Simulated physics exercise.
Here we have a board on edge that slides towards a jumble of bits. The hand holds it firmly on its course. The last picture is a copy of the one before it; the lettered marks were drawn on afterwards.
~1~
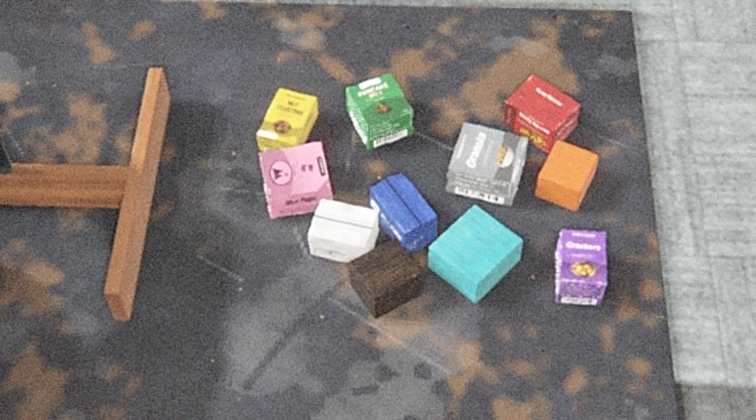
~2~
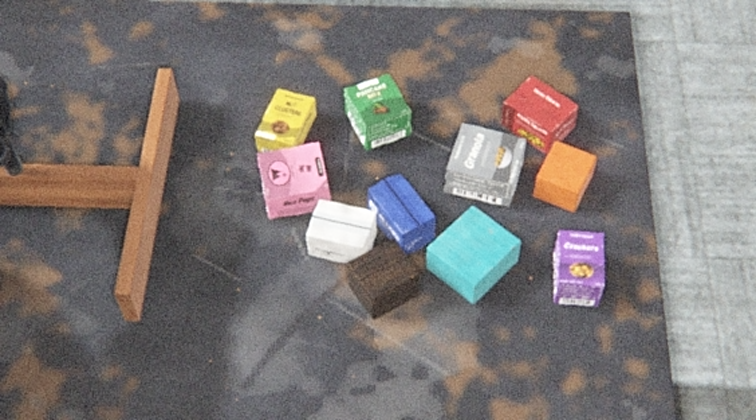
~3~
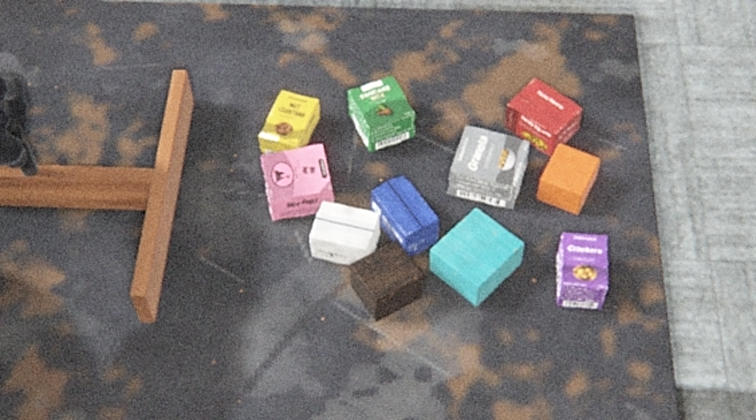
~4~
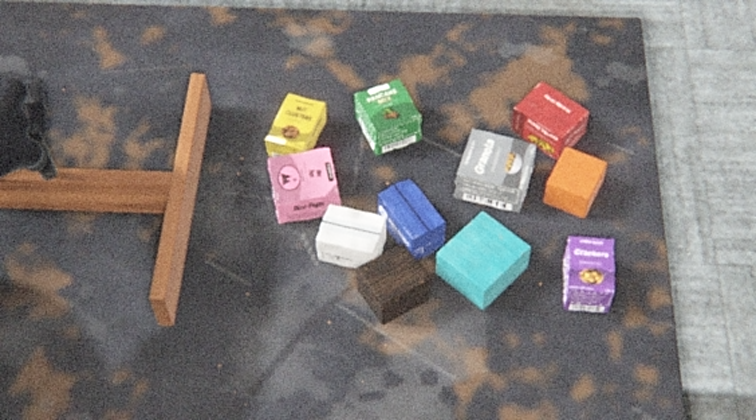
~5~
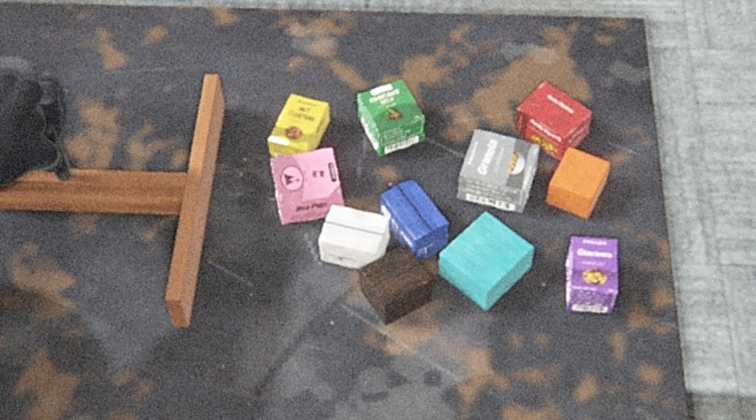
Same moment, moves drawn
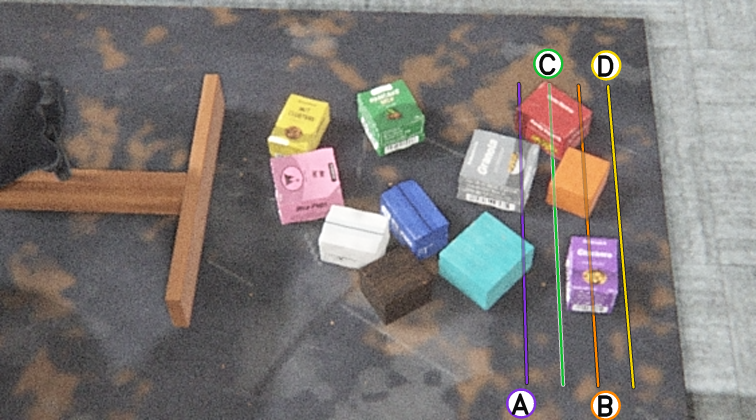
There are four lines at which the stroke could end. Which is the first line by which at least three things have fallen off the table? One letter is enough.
Line C.
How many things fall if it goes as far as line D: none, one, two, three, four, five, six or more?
Six or more.
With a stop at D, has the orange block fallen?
By then, yes.
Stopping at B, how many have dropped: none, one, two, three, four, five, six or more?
Six or more.
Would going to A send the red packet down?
No.
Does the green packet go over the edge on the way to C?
By then, no.
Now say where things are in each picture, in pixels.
Grey box (488, 164); white box (344, 233); pink box (296, 180), in the first picture.
Board (145, 173); blue box (401, 214), in the second picture.
Board (160, 175); purple packet (582, 270), in the third picture.
Board (179, 178); red packet (550, 121), in the fourth picture.
Board (194, 179); green packet (391, 117); turquoise block (486, 261); grey box (499, 171), in the fifth picture.
On the marked copy, A at (523, 220); B at (588, 222); C at (556, 221); D at (620, 223).
With C. Early on, board (323, 183); green packet (406, 119); yellow packet (358, 131).
Further on, board (453, 187); orange block (623, 195); purple packet (609, 277).
At the end, board (554, 191); red packet over the edge; purple packet over the edge; four fallen.
As for the rest, A drops only two; B drops six, but is farther than needed; D drops seven, but is farther than needed.
